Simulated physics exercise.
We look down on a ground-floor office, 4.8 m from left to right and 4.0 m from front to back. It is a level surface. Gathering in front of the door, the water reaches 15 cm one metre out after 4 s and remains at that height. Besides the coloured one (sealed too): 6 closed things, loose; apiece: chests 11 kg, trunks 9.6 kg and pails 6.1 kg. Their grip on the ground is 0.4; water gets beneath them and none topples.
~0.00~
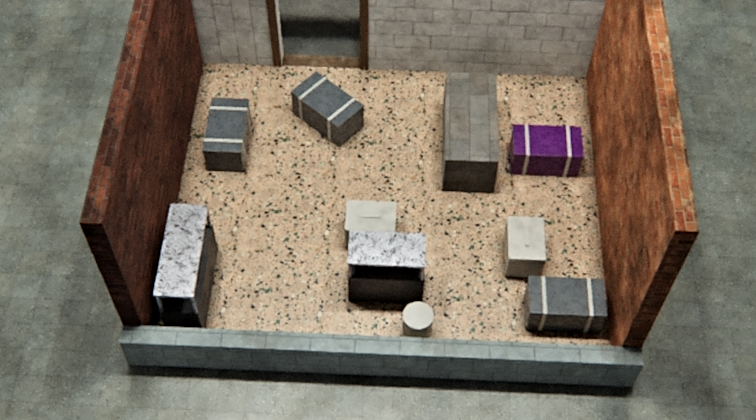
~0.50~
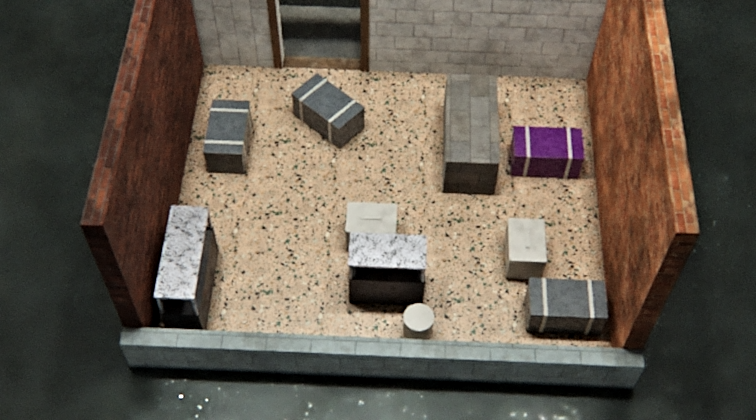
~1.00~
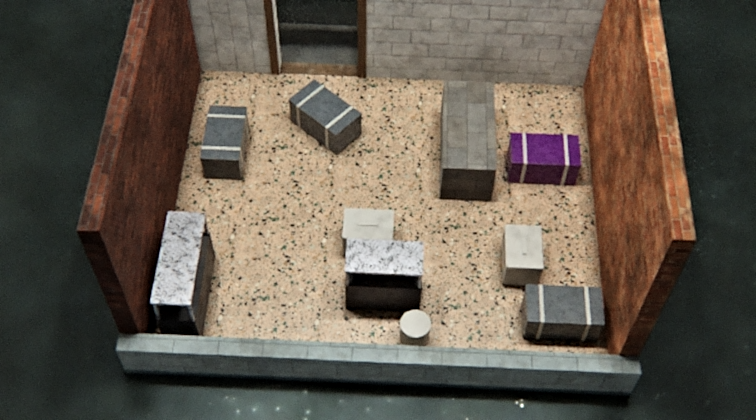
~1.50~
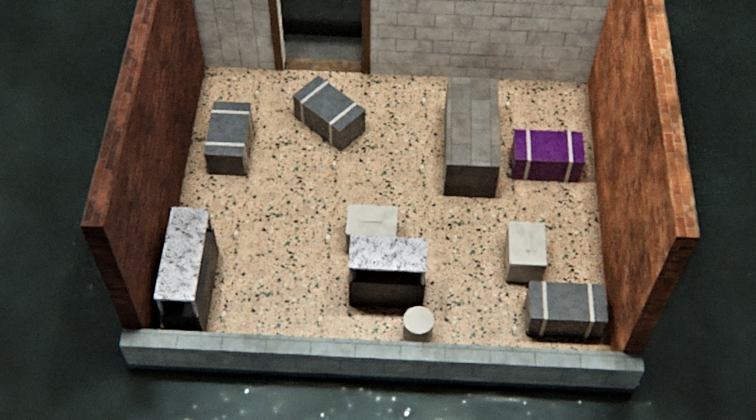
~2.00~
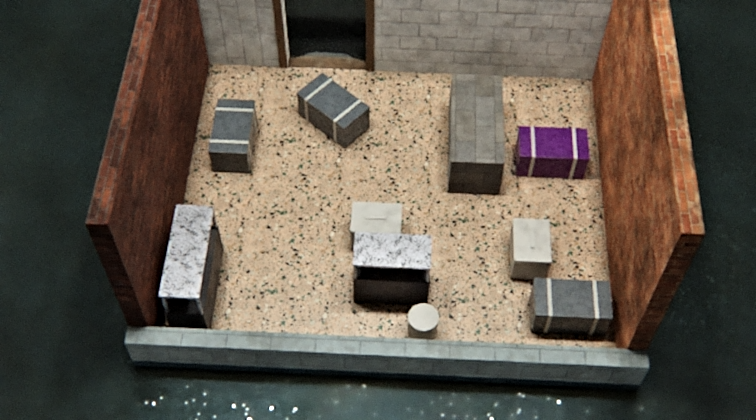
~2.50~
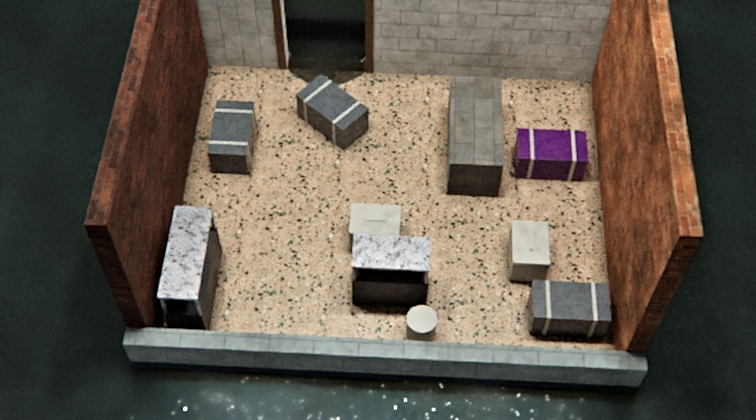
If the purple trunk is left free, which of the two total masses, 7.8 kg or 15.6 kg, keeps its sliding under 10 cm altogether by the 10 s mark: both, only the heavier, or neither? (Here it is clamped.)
Both do.
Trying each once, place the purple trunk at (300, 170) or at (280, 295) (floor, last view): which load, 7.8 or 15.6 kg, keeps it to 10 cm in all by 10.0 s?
First try none suffices, second try none suffices.
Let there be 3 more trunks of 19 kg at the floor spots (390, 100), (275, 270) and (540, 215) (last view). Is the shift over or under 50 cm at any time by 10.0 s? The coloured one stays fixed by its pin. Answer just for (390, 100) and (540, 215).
In the order given, within the mark and then within the mark.
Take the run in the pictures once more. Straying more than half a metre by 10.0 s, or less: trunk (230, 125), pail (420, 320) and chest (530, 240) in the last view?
Well, that's below half a metre, below half a metre, and below half a metre.
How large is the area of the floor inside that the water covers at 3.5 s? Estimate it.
I'd estimate close to 1.0 m2.
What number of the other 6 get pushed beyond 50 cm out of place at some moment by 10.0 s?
By my tally, 1.
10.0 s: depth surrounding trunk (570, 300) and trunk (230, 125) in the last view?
Some 2 cm at the first, some 4 cm at the second.
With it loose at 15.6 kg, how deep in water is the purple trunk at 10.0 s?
0 cm, roughly.
After 3.5 s the purple trunk would be 0 cm from its start with 7.8 kg and 0 cm from its start with 15.6 kg; 0 cm of water round it then.
After 4.5 s the purple trunk would be 0 cm from its start with 7.8 kg and 0 cm from its start with 15.6 kg; 0 cm of water round it then.
After 7.0 s the purple trunk would be 0 cm from its start with 7.8 kg and 0 cm from its start with 15.6 kg; 0 cm of water round it then.
After 10.0 s the purple trunk would be 0 cm from its start with 7.8 kg and 0 cm from its start with 15.6 kg; 0 cm of water round it then.
